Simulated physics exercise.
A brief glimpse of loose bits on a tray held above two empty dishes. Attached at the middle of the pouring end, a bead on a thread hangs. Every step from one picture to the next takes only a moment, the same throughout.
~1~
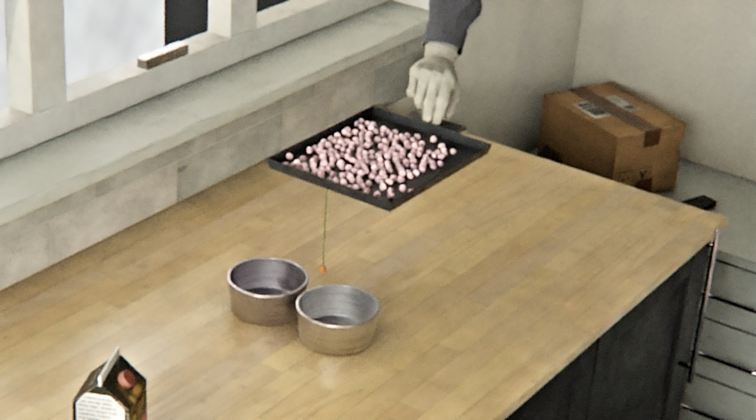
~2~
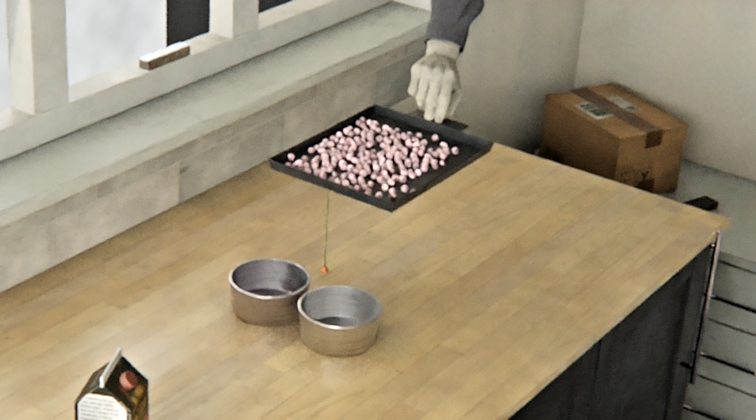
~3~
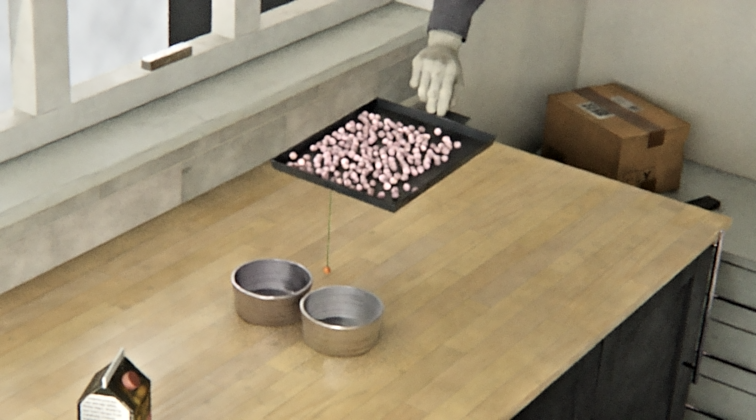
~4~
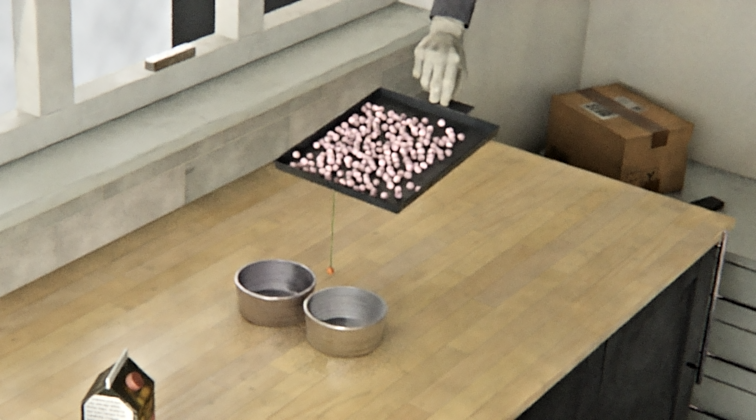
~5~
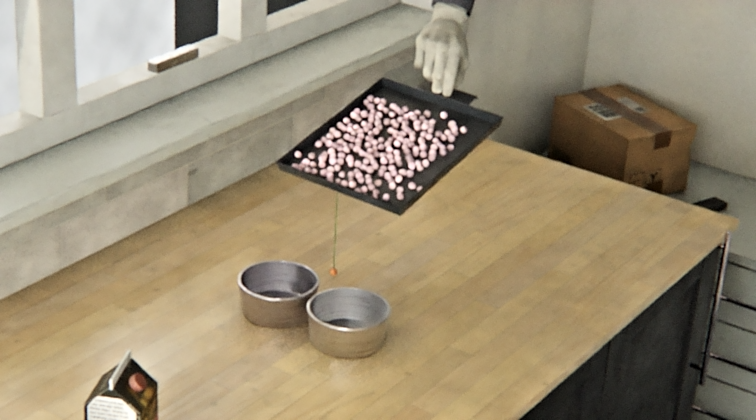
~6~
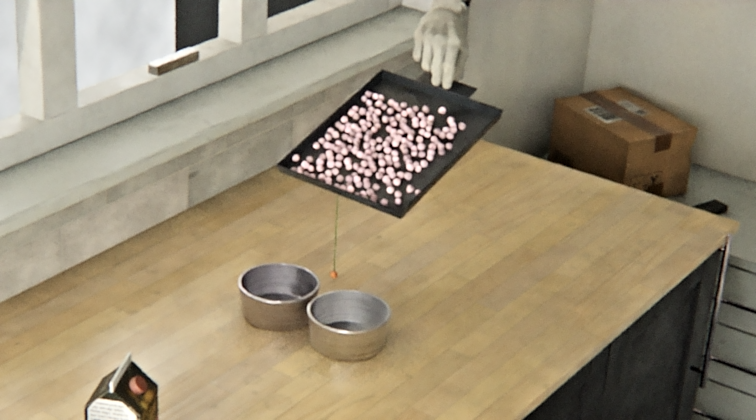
At the start, a gloved hand holds a dark tray of small pink pieces level above two empty metal dishes on a wooden counter, a bead hanging on a thread from its near edge. The hand gradually tilts the tray toward the dishes, and the pieces begin sliding toward its low edge.
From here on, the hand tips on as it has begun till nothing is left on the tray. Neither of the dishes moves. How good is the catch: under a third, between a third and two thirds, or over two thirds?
Most likely the dishes will trap beyond two thirds of the load.
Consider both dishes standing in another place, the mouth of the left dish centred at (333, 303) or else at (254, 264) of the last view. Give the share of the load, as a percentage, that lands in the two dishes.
You'd end up with around 70 per cent and then around 50 per cent.
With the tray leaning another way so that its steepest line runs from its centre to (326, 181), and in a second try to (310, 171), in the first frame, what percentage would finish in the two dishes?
About 90 %, then 60 %.
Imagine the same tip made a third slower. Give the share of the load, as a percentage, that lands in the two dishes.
Near 90 in a hundred.
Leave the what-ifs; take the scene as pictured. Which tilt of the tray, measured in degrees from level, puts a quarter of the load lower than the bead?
Roughly 75°.
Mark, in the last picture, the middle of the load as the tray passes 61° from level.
Somewhere near pixel (347, 185).
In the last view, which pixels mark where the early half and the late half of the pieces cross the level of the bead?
Earlier portion about (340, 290); later portion about (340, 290).
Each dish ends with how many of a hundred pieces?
Per cent held at the end: Left dish 30, right dish 60.
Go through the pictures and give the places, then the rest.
The first picture shows corners of the pouring end at (270, 158) and (391, 201), level; middle of the load at (372, 158), sugar pearls; left dish at (243, 304); right dish at (313, 334); bead on its thread at (323, 269).
The second picture shows corners of the pouring end at (272, 159) and (392, 202), level; middle of the load at (374, 158).
The third picture shows corners of the pouring end at (274, 159) and (394, 203), tipped barely, level across its low end; middle of the load at (376, 154).
The fourth picture shows corners of the pouring end at (277, 160) and (398, 205), tipped a little, level across its low end; middle of the load at (379, 150).
The fifth picture shows corners of the pouring end at (279, 161) and (400, 207), tipped a little, level across its low end; middle of the load at (381, 147).
The sixth picture shows corners of the pouring end at (279, 163) and (400, 210), tipped clearly, level across its low end; middle of the load at (379, 148), nearly all on the move; left dish at (254, 309); right dish at (325, 339).
Soon, tray tipped steeply; most on the tray; a small part in the right dish; a stray few in the left dish; a stray few outside both; a small part in the air.
A while on, tray tipped right over; a stray few on the tray; about half in the right dish; about a quarter in the left dish; a small part outside both; a small part in the air.
Towards the end, tray tipped past a quarter turn; about half in the right dish; about a third in the left dish; a small part outside both.
Finally, tray tipped past a quarter turn; about half in the right dish; about a third in the left dish; a small part outside both.
